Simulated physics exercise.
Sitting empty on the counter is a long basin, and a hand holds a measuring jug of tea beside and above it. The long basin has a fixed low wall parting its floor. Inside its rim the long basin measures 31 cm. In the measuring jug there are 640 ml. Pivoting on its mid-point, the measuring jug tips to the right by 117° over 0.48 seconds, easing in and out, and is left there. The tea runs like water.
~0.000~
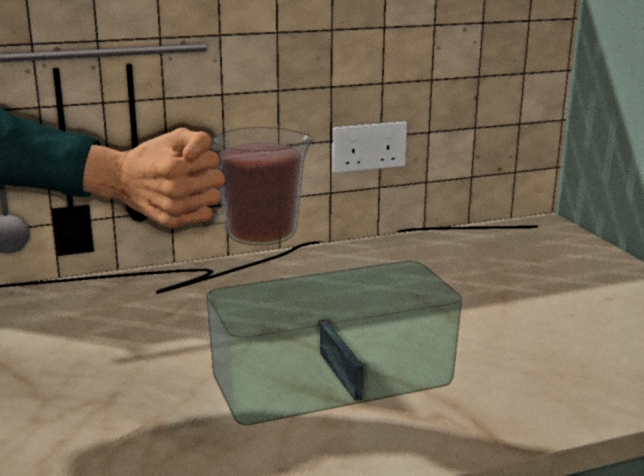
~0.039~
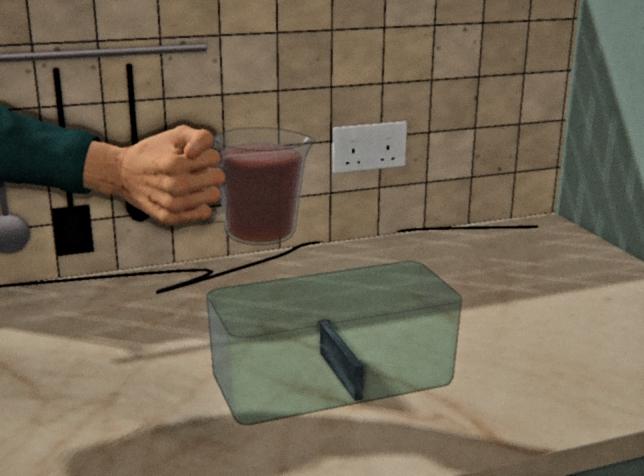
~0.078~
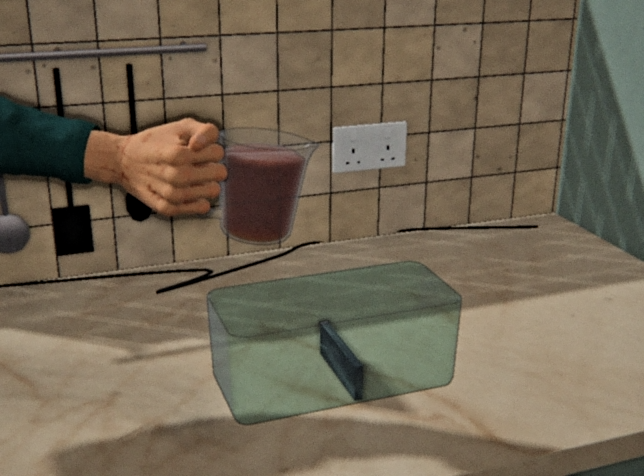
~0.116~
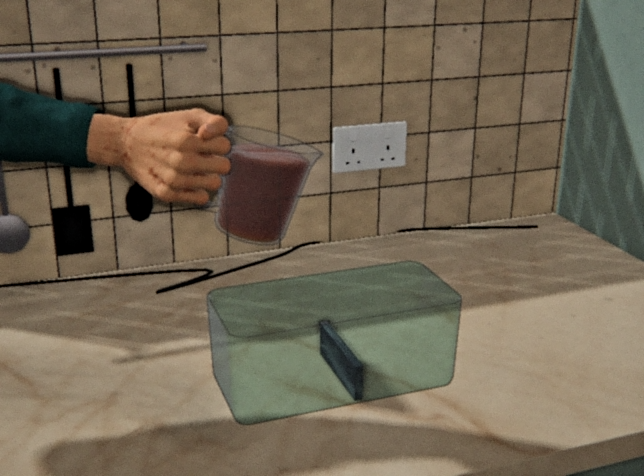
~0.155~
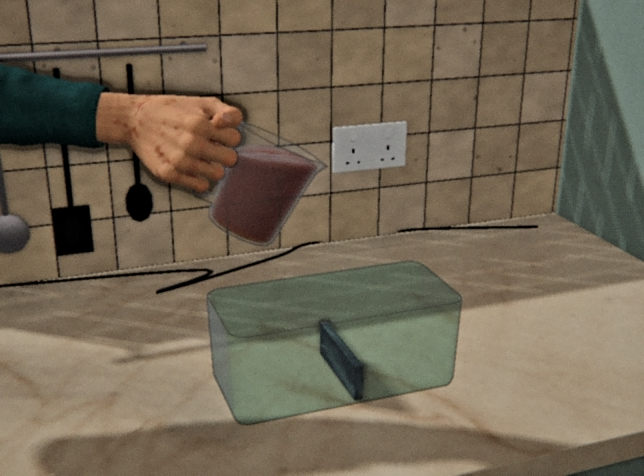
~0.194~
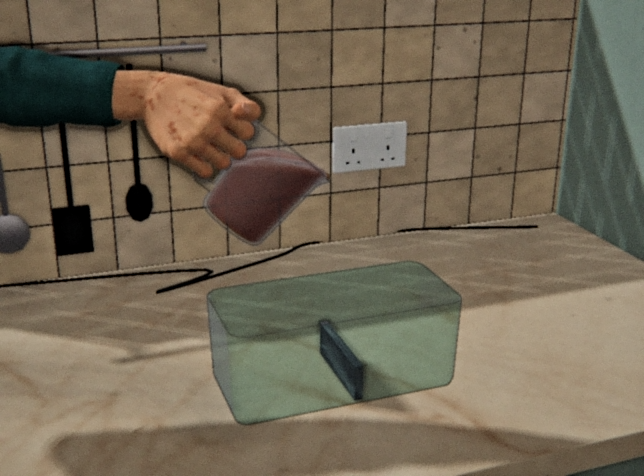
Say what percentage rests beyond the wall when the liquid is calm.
Roughly 62 per cent rests beyond the wall.
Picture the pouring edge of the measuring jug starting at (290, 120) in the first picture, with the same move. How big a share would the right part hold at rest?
Result then: Approx. 25 %.
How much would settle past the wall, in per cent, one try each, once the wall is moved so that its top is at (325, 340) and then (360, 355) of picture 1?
Respectively 90 and 35 %.
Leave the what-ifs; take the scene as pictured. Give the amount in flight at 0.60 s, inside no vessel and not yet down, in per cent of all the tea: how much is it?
Estimate: About 14 in a hundred.
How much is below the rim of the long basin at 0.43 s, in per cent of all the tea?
Fraction in basin: Approx. 28%.
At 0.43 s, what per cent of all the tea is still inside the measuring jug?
About 38 per cent.
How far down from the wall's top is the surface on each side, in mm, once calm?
About 40 mm on the left, about 30 mm on the right.
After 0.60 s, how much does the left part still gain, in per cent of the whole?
Close to 9% of the whole.
By 0.43 s the tilt is 114° and 38 per cent is still to pour, 1 is left of the wall and 27 right of it.
By 0.60 s the tilt is 117° and 4 per cent is still to pour, 25 is left of the wall and 57 right of it.
By 0.78 s the tilt is 117° and 0 per cent is still to pour, 32 is left of the wall and 62 right of it.
By 0.98 s the tilt is 117° and 0 per cent is still to pour, 34 is left of the wall and 62 right of it.
At rest 34 per cent lies left of the wall, 62 right of it and 4 outside.
